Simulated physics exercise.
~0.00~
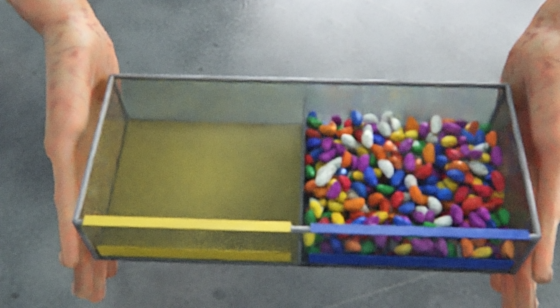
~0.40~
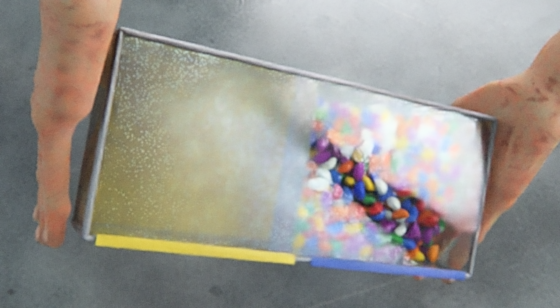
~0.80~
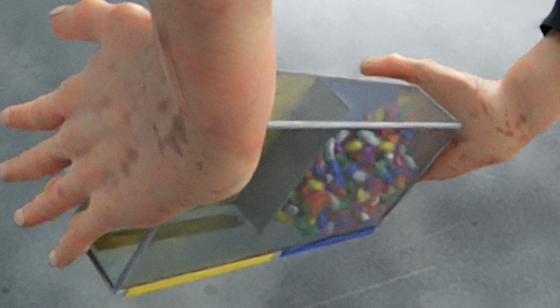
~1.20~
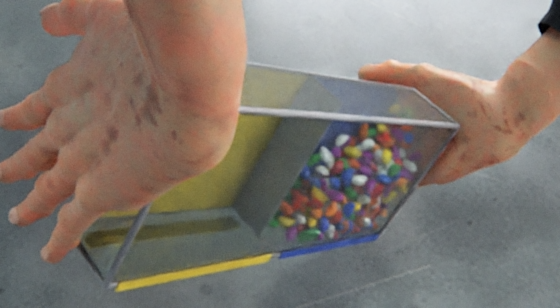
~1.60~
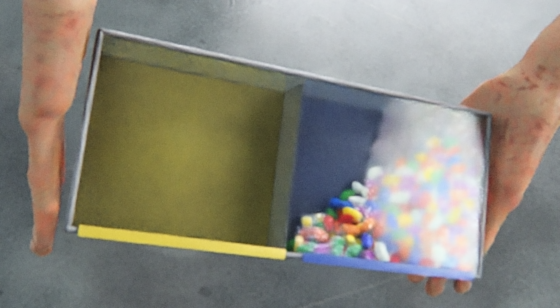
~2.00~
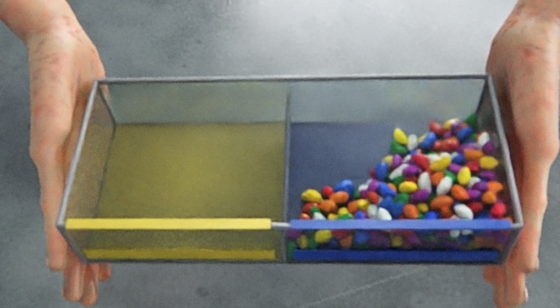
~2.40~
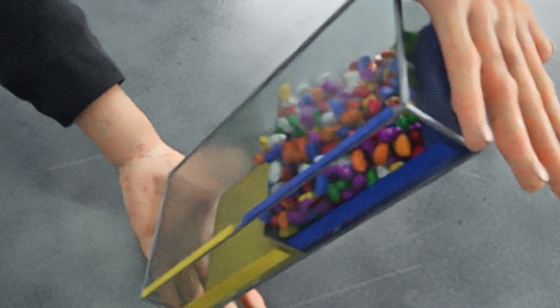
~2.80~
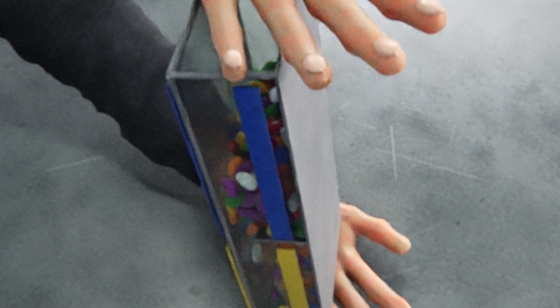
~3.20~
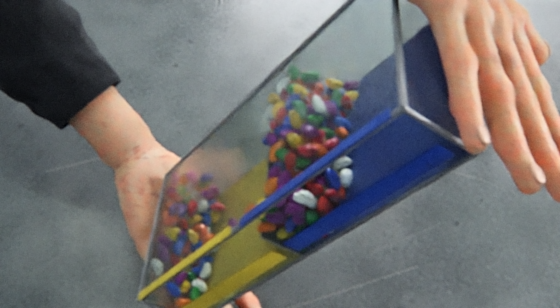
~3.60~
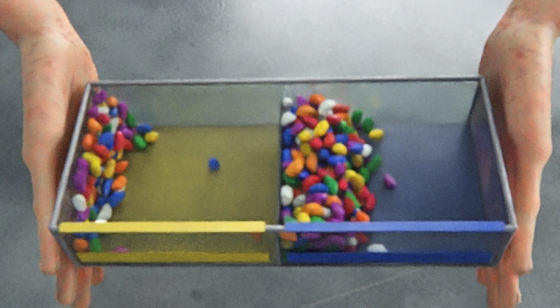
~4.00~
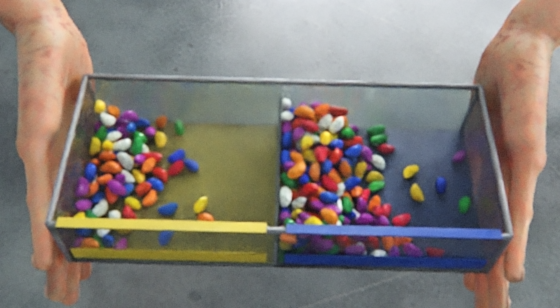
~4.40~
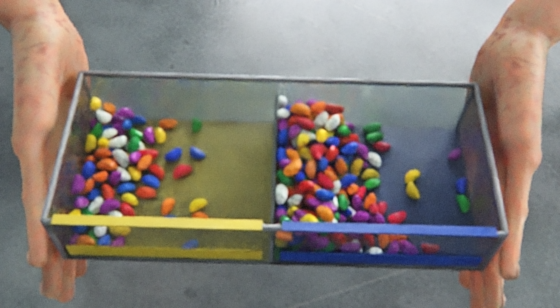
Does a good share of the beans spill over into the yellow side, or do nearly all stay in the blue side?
A good share spills over into the yellow side during the second tilt. The larger part stays in the blue side, so both sides hold plenty of beans once the box is level again.
